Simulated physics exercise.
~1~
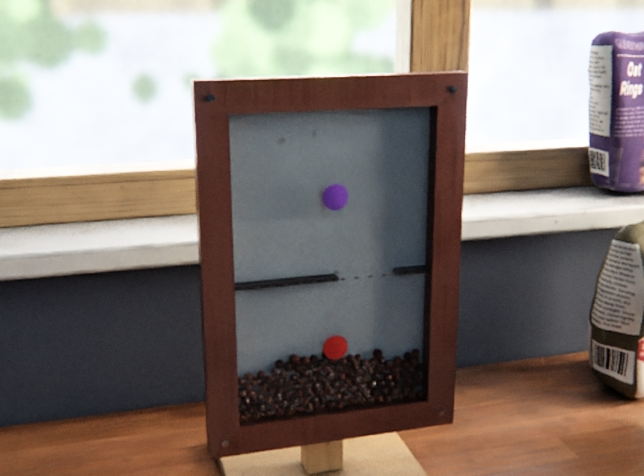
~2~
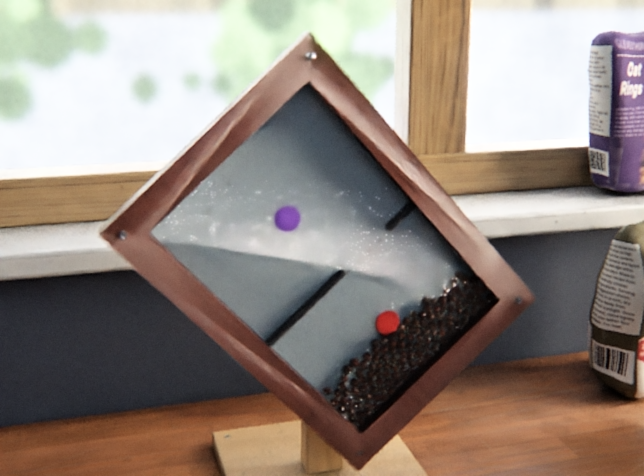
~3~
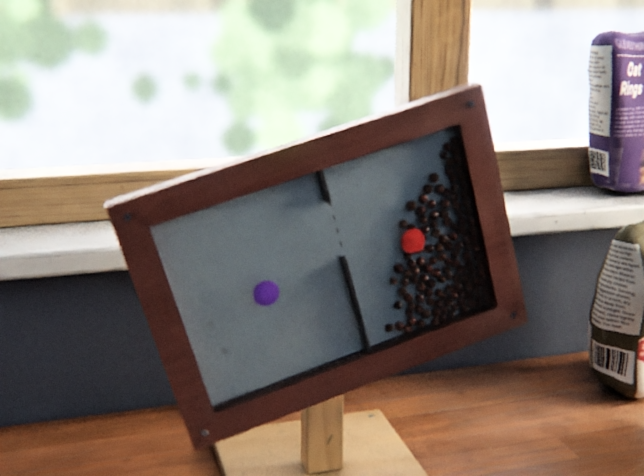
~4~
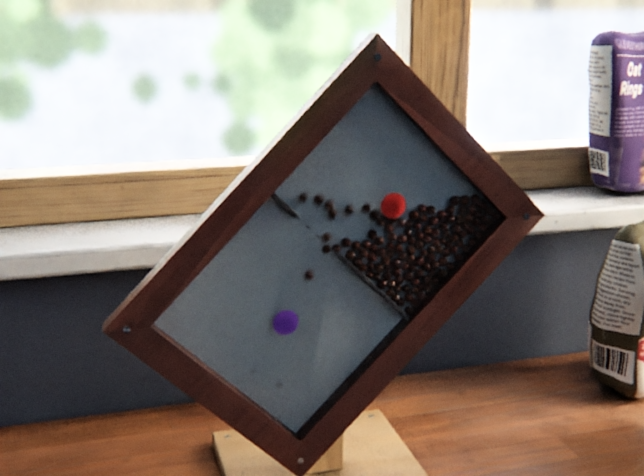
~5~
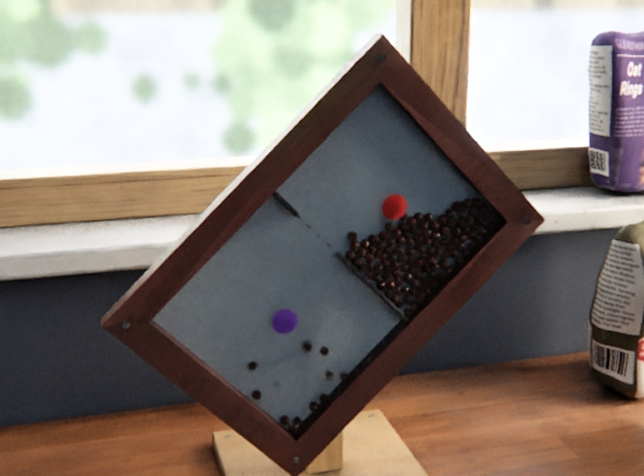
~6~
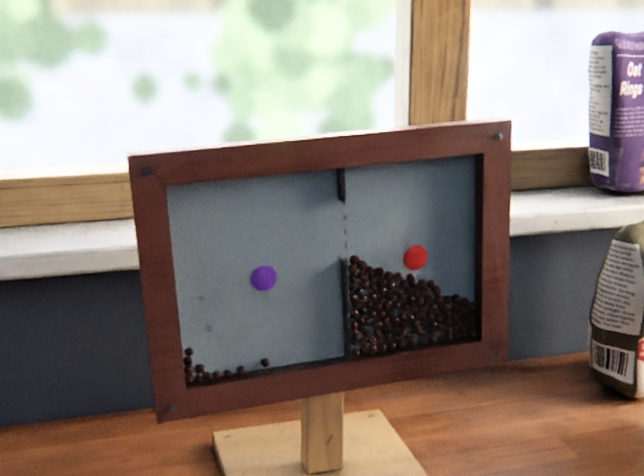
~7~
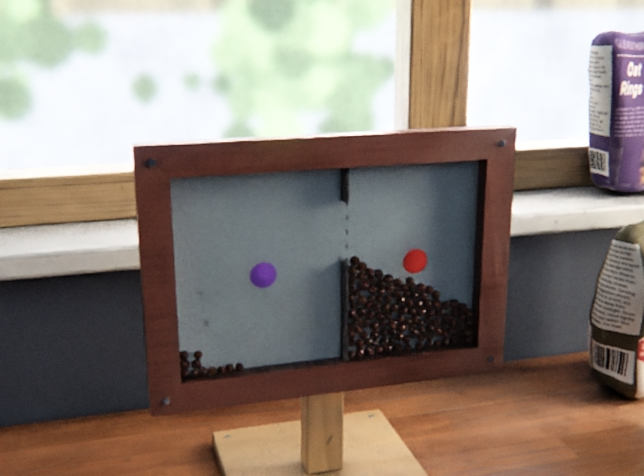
A framed box of small dark beads turned anticlockwise well past its side, paused, then swung partway back to rest sideways, with most beads heaped in the red-dot chamber on the right and a few spilled into the purple-dot one on the left.
